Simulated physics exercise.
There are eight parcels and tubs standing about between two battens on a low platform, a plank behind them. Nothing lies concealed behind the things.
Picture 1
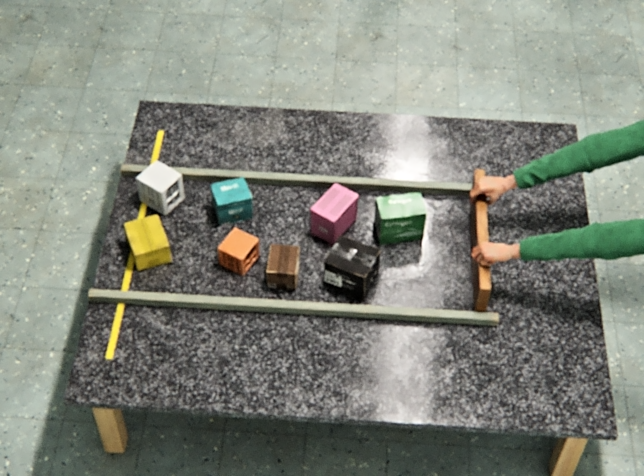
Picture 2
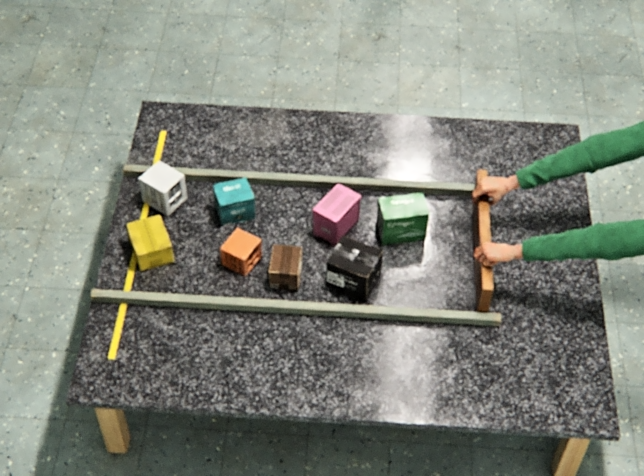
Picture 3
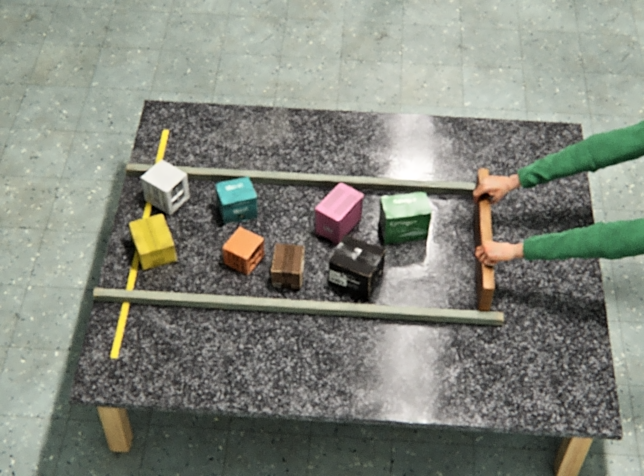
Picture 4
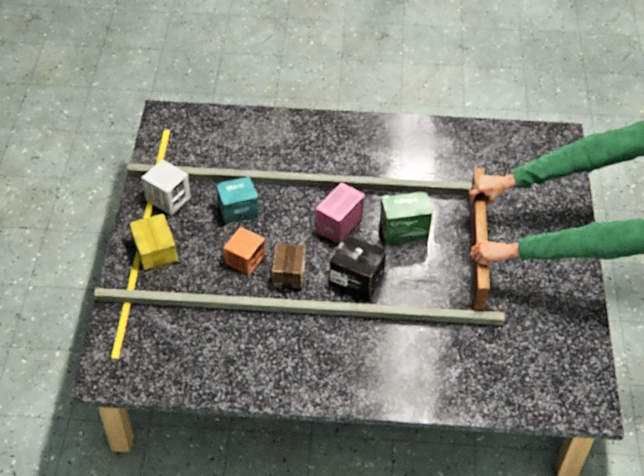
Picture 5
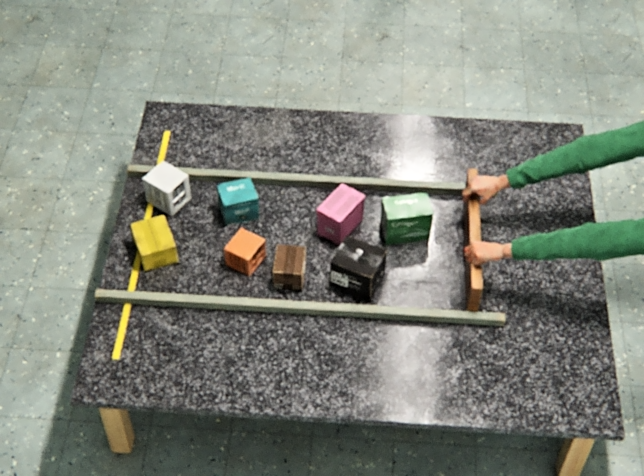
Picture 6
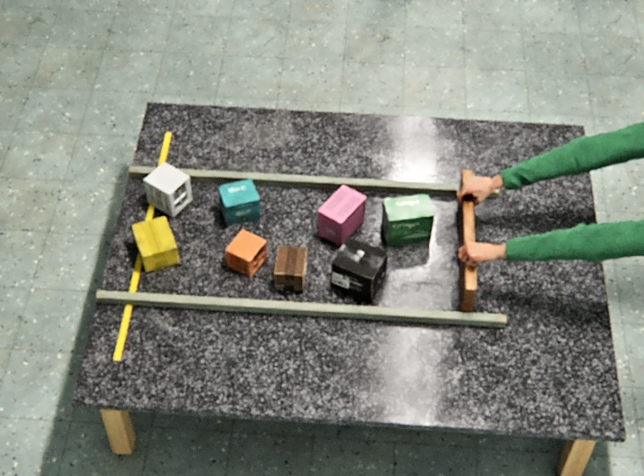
Two green-sleeved hands slide a wooden plank slightly left toward eight still, colourful blocks.
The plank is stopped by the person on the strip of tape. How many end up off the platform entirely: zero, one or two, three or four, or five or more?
Five or more.
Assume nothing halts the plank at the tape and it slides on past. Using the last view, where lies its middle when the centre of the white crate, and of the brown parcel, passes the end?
Middle approx. at (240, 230), then approx. at (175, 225).
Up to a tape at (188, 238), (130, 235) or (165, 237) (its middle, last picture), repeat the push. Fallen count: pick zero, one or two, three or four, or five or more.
In order: 3 or 4; five or over; five or over.
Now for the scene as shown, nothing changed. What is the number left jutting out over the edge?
So the number is 2.
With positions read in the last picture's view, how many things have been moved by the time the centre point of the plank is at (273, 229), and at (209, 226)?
The counts are 8 and 8.
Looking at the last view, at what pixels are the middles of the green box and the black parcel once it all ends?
The green box comes to rest at (125, 200), and the black parcel comes to rest at (110, 262).
Early on, none off yet; yellow parcel at rest near (155, 244); white crate at rest near (168, 190); turquoise box at rest near (239, 203).
A while later, none off yet; yellow parcel at rest near (155, 244); white crate travelled a little near (164, 188); turquoise box travelled about its own width near (200, 194).
Further along, two off so far; yellow parcel leaning well over near (84, 272); white crate in the air near (94, 220); turquoise box travelled well along near (128, 184).
Finally, the number that fall off is five or more; lost, pink tote, brown parcel, orange crate, turquoise box, white crate and yellow parcel.
